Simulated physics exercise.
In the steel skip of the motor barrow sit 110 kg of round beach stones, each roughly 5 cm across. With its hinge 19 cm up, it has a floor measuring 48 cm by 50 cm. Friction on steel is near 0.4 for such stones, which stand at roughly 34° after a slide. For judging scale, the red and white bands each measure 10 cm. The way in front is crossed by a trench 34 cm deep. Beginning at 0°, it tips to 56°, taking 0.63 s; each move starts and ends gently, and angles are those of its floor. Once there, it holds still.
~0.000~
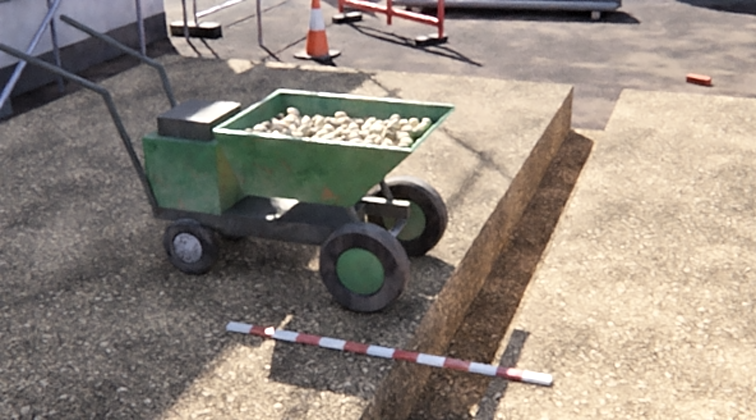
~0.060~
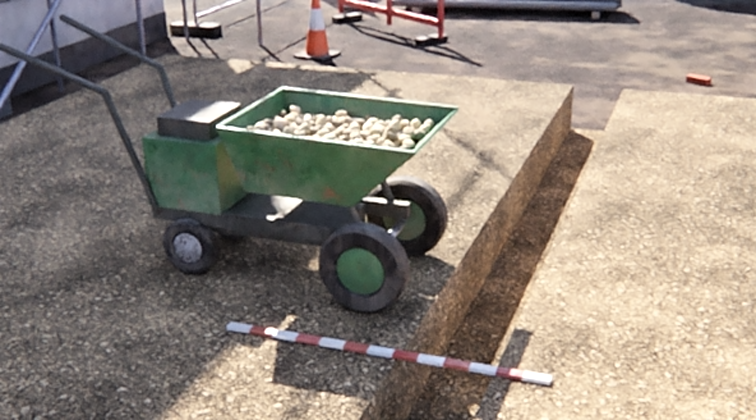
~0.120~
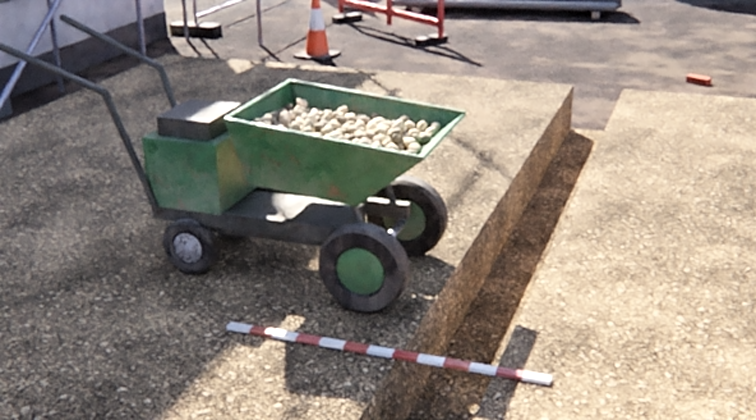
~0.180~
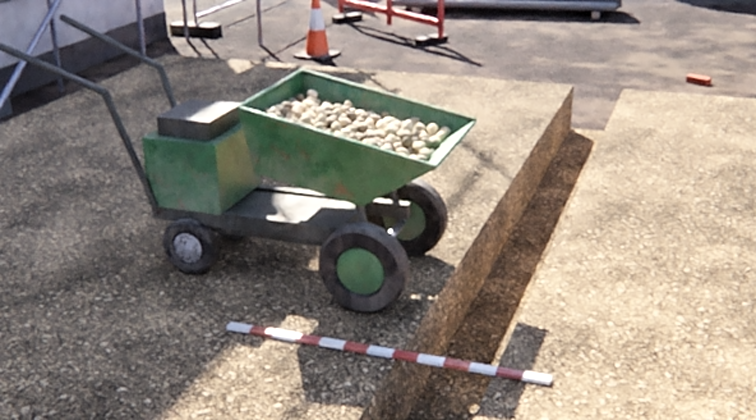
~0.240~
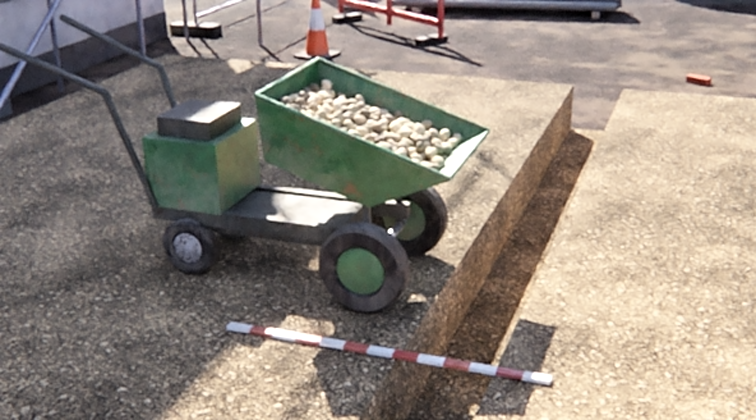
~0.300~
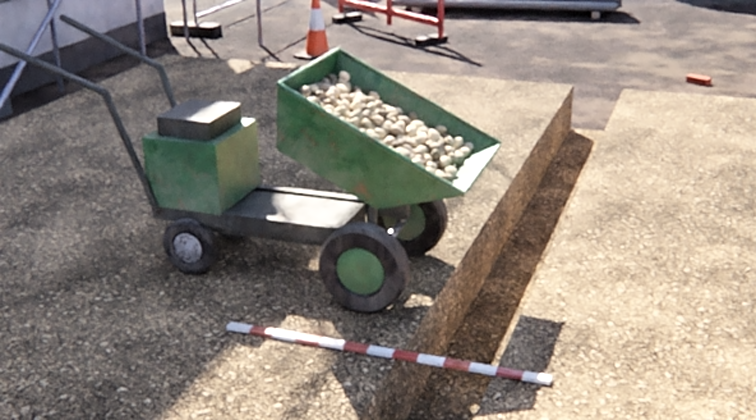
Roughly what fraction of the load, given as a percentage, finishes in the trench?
Some 24 per cent of the stones.
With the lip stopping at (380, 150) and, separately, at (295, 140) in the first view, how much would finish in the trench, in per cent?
50 % and 85 %.
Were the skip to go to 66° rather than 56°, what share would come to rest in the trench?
Trench share: Approx. 5%.
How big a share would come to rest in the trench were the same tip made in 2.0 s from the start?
35 per cent.
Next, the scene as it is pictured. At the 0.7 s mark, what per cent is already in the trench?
Something like 0 in a hundred.
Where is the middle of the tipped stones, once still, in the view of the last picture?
Their middle lands near (579, 304).
After 0.5 s the floor is at 47°; 100 % in the skip; the foremost stones are at (483, 205).
After 0.7 s the floor is at 56°; 87 % in the skip, 2 % in the trench, 11 % past the trench; the foremost stones are at (563, 286).
After 1.1 s the floor is at 56°; 39 % in the skip, 1 % in the trench, 60 % past the trench; the foremost stones are at (720, 328).
After 3.0 s the floor is at 56°; 0 % in the skip, 24 % in the trench, 76 % past the trench; the foremost stones are past the picture's edge.
